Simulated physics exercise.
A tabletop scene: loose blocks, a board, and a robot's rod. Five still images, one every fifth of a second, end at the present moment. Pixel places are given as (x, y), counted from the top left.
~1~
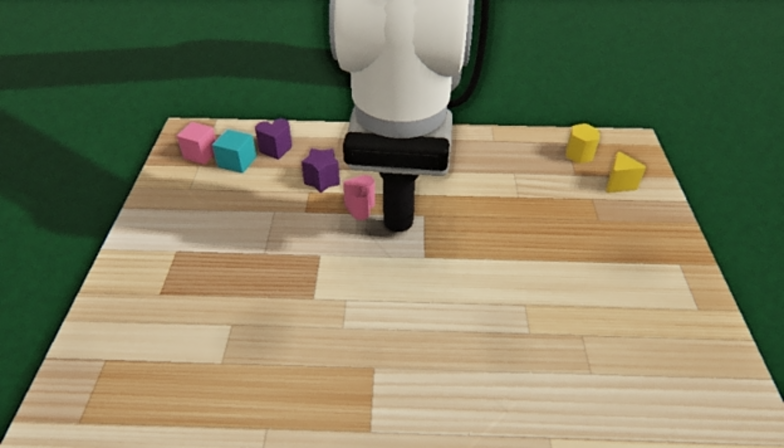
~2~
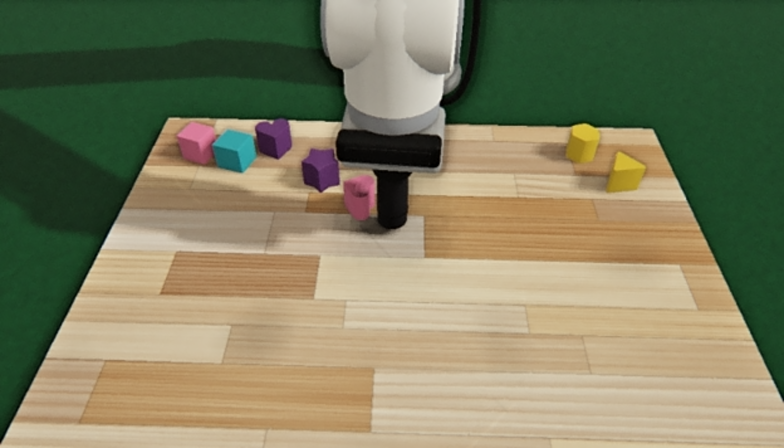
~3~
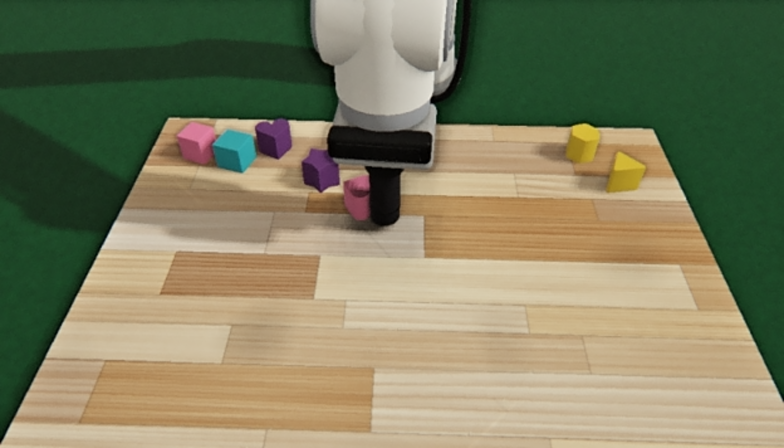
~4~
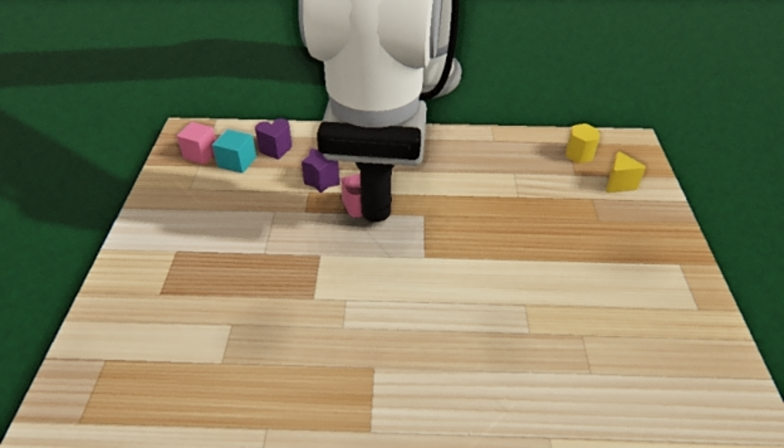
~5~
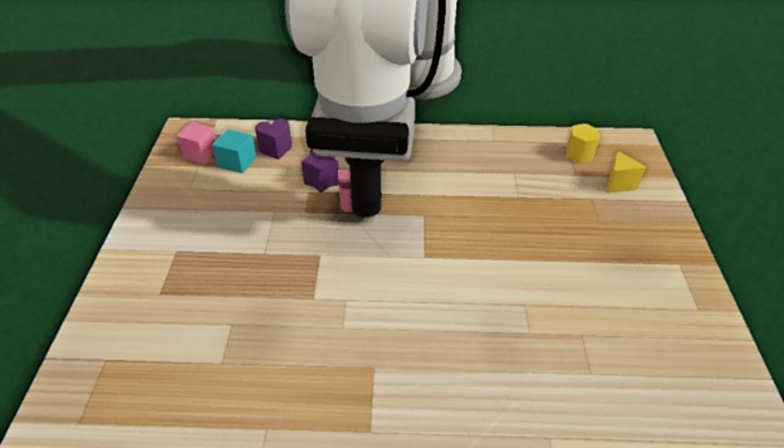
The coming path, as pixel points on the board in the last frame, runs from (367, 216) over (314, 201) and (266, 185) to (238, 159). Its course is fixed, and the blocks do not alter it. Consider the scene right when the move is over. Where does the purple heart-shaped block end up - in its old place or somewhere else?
It holds its position.
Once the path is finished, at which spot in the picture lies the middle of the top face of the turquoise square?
My best guess is (219, 122).
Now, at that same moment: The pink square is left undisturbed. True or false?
Verdict: False.
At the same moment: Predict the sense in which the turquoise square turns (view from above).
It spins clockwise.
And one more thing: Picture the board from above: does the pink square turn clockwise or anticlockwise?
Anticlockwise, looking down.
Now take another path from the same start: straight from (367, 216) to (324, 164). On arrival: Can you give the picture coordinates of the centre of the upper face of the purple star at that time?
Its top face will be centred at roughly (285, 134).
The first path, step by step. One third of the way, rod at (313, 193); purple star at (317, 152); pink heart-shaped block at (333, 165), turned 80° clockwise.
Two thirds of the way, rod at (264, 178); purple star at (317, 152); pink heart-shaped block at (333, 165), turned 80° clockwise.
At the end, rod at (236, 151); pink square at (186, 127), turned 40° anticlockwise; turquoise square at (219, 122), turned 20° clockwise; purple heart-shaped block still; purple star at (317, 152); pink heart-shaped block at (333, 165), turned 80° clockwise.
